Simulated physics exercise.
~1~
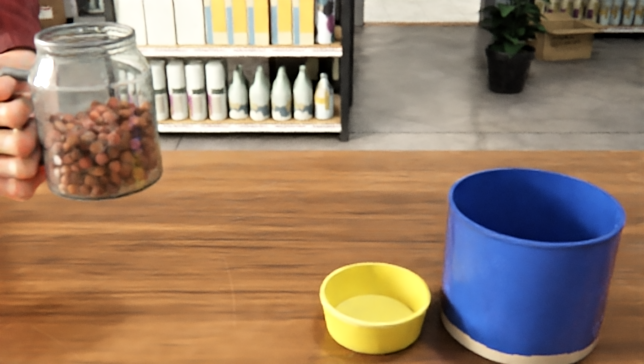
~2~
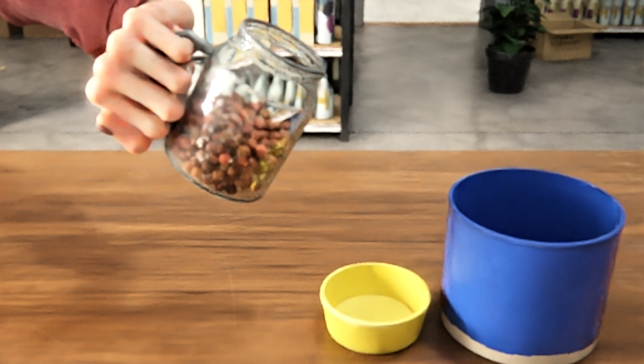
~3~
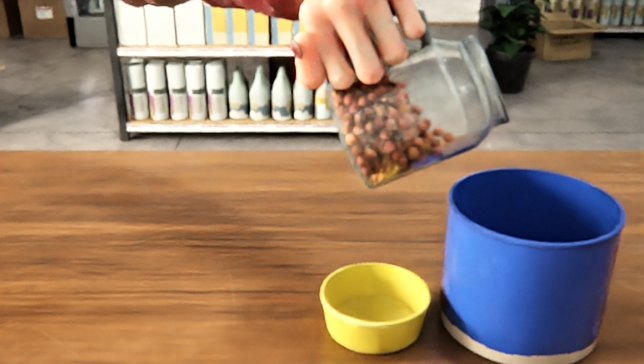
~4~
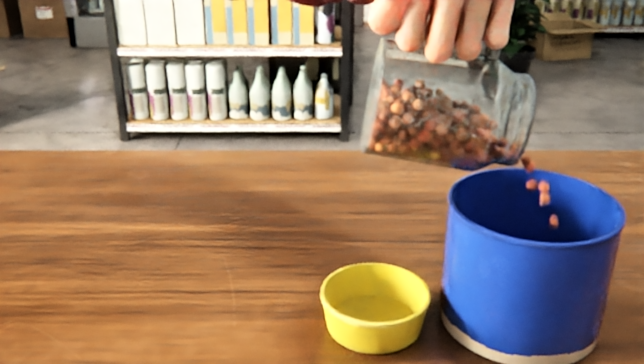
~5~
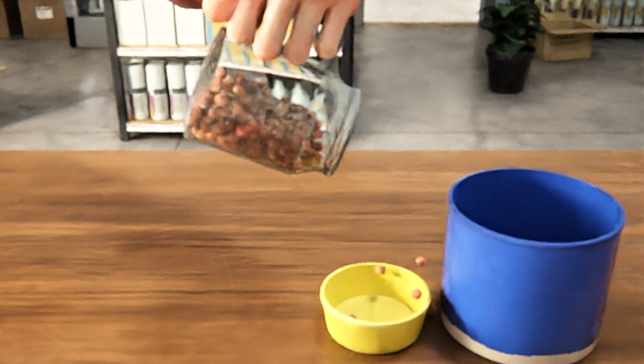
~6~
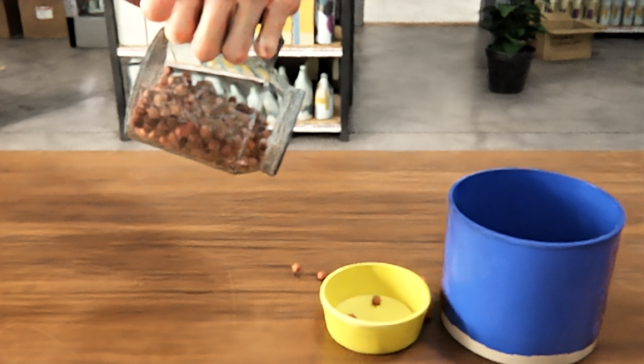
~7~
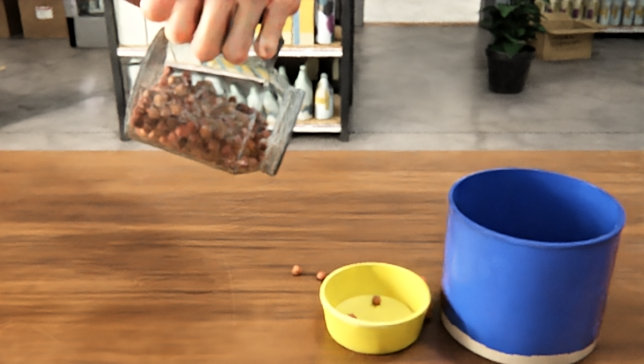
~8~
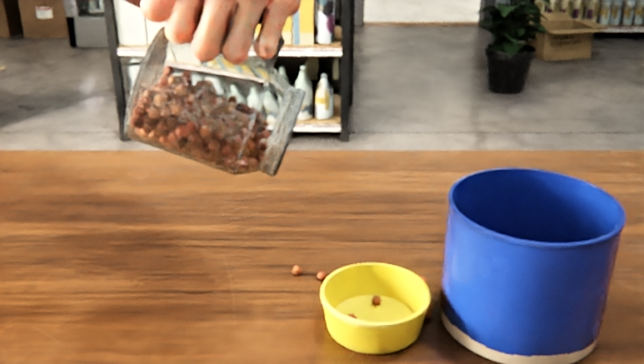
In a shop, a hand tilting a jar of clay pellets rightward, spilling few into a blue pot, then holding it tipped leftward.
